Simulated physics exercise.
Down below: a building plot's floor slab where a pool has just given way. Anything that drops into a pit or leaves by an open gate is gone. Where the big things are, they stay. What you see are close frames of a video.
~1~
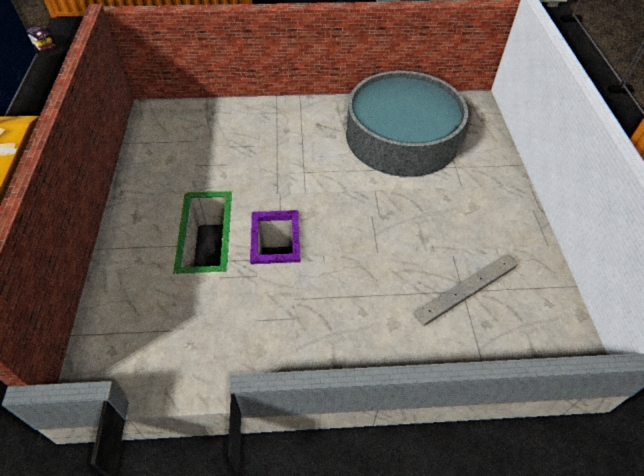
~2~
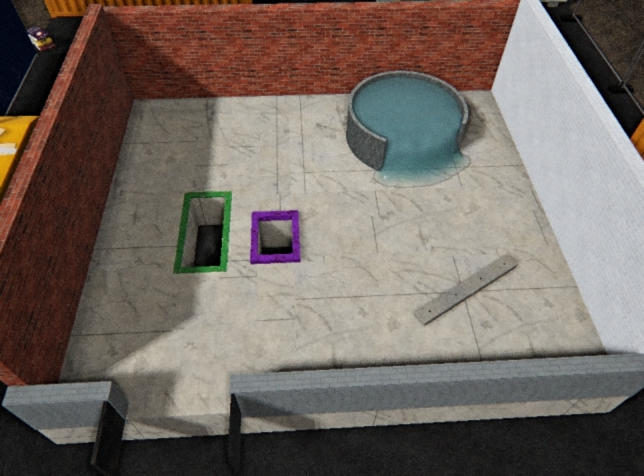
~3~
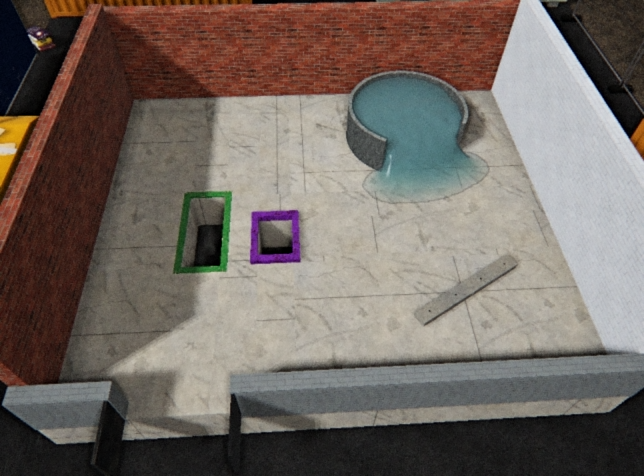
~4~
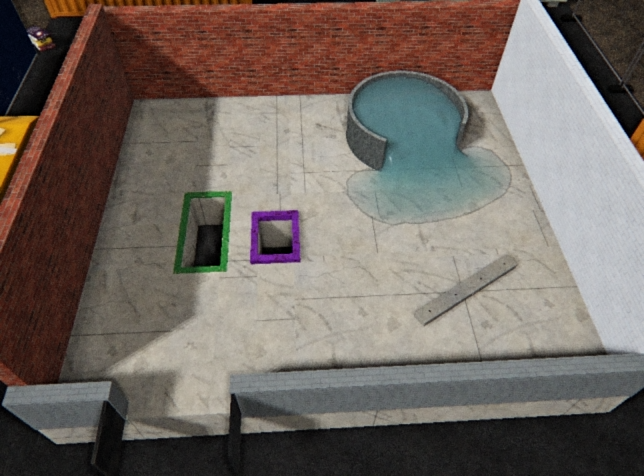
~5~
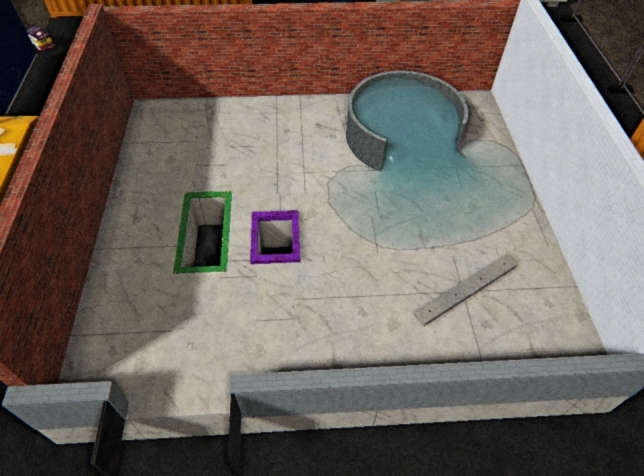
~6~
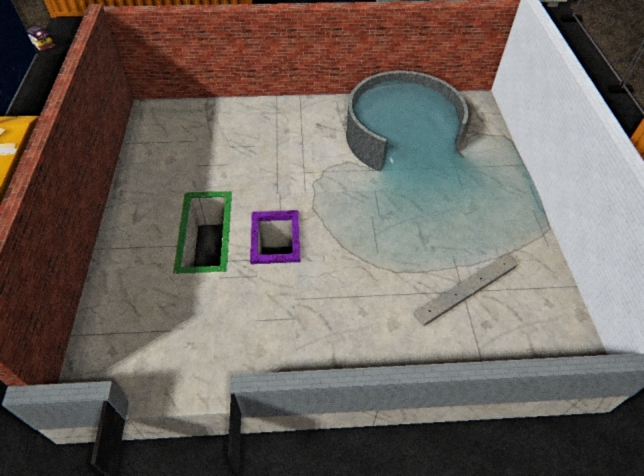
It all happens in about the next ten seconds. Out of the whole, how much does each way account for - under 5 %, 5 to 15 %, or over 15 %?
In order: The gate accounts for a medium-sized part - five to fifteen per cent, the green pit accounts for a medium-sized part - five to fifteen per cent, the purple pit accounts for a negligible part - below five per cent.
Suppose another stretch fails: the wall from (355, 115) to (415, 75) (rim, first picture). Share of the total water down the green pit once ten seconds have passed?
In percent, green takes 20.
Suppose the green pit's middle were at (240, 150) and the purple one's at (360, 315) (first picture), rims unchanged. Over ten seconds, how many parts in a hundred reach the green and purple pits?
Of the total, the green pit holds 2 per cent and the purple pit 8 per cent.
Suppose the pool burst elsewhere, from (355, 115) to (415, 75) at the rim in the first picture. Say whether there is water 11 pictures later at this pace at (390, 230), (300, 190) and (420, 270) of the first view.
The first would be still unwetted, the second still unwetted and the third still unwetted.
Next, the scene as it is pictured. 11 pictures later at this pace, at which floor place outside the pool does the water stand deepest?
My best guess is roughly (596, 376).
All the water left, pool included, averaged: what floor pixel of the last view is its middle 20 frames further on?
The water centres close to (432, 252).
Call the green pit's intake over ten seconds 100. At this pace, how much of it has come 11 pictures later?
That comes out to 0 per cent by my count.
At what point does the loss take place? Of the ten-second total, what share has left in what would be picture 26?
Roughly 5 percent.
A moment on, water covers 30 % of the floor; the gate 0 %, the green pit 0 %, the purple pit 0 %.
Next, water covers 40 % of the floor; the gate 0 %, the green pit 0 %, the purple pit 0 %.
Then, water covers 50 % of the floor; the gate 0 %, the green pit 0 %, the purple pit 0 %.
Later, water covers 65 % of the floor; the gate 3 %, the green pit 3 %, the purple pit 0 %.
In the end, water covers 95 % of the floor; the gate 7 %, the green pit 7 %, the purple pit 0 %.
